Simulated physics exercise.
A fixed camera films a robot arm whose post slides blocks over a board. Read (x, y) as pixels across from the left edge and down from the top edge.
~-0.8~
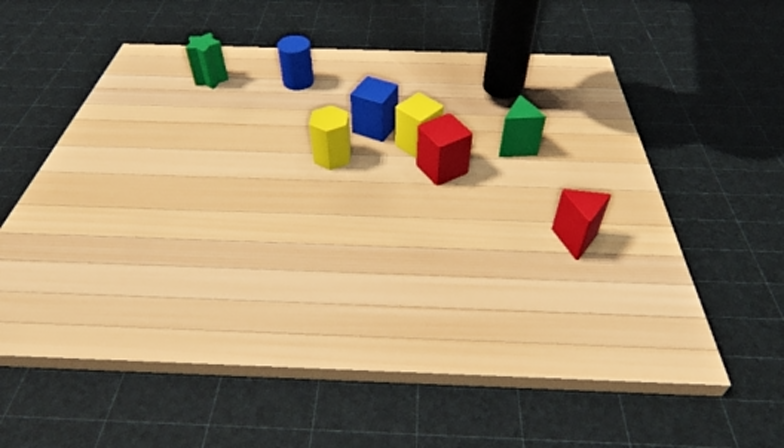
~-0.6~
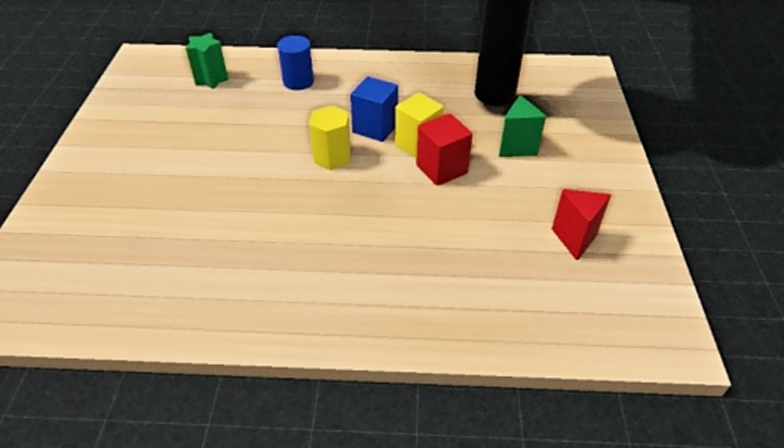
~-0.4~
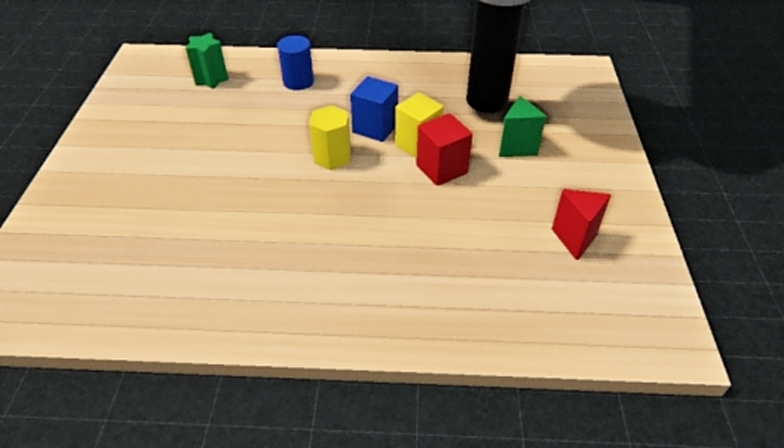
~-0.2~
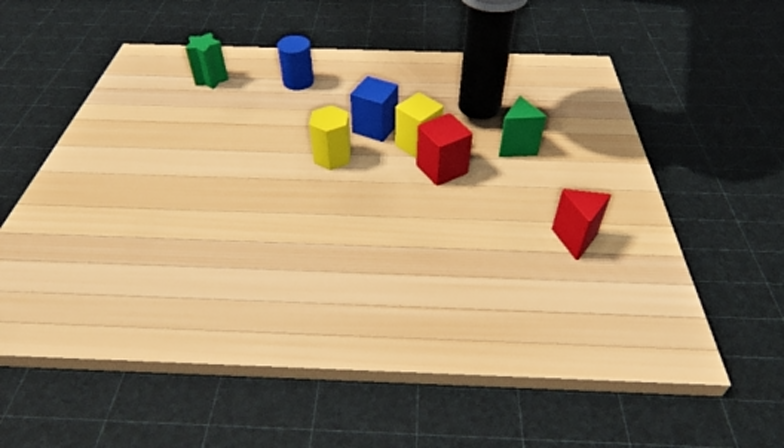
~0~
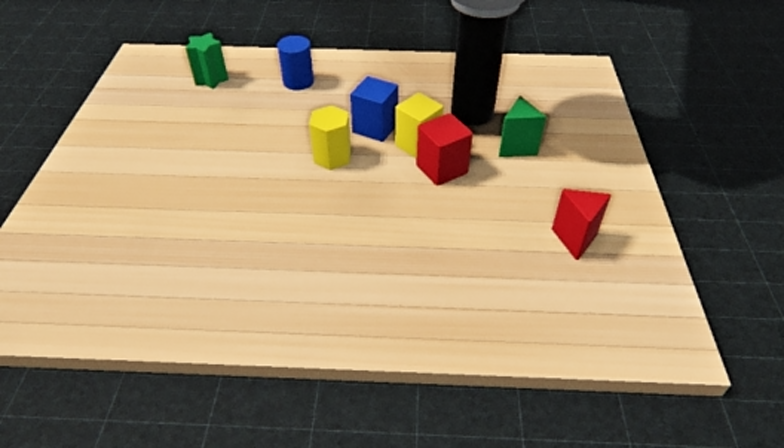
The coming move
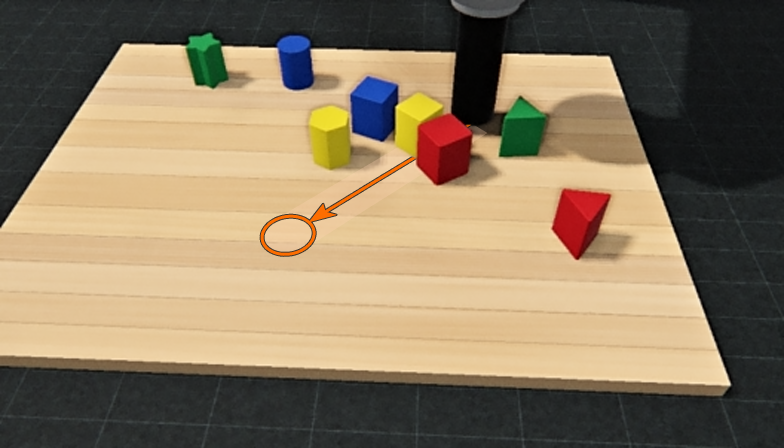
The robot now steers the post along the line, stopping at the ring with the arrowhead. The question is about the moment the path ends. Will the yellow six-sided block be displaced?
Yes.
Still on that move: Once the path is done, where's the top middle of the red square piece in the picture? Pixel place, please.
At the end it should sit near (428, 153).
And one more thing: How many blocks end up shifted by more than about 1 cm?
Three or more get moved.
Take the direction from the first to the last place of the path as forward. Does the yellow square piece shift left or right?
Out to the right.
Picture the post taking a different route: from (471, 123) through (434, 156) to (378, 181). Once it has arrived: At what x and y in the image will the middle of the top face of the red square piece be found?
(423, 160)
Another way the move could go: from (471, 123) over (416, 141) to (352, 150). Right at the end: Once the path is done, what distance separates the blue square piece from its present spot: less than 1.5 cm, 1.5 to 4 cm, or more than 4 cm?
The block winds up 1.5 to 4 cm from where it is now.
Path on the board, straight from (471, 123) to (288, 235).
The first path, step by step. One third of the way, post at (416, 146); yellow square piece at (374, 118), turned 55° clockwise; red square piece at (435, 147), turned 50° anticlockwise.
Two thirds of the way, post at (355, 183); yellow six-sided block at (299, 116), turned 60° clockwise; yellow square piece at (314, 136), turned 110° clockwise; red square piece at (428, 153), turned 95° anticlockwise.
At the end, post at (286, 224); yellow six-sided block at (298, 115), turned 65° clockwise; blue square piece in place; yellow square piece at (303, 140), turned 135° clockwise; red square piece at (428, 153), turned 95° anticlockwise.
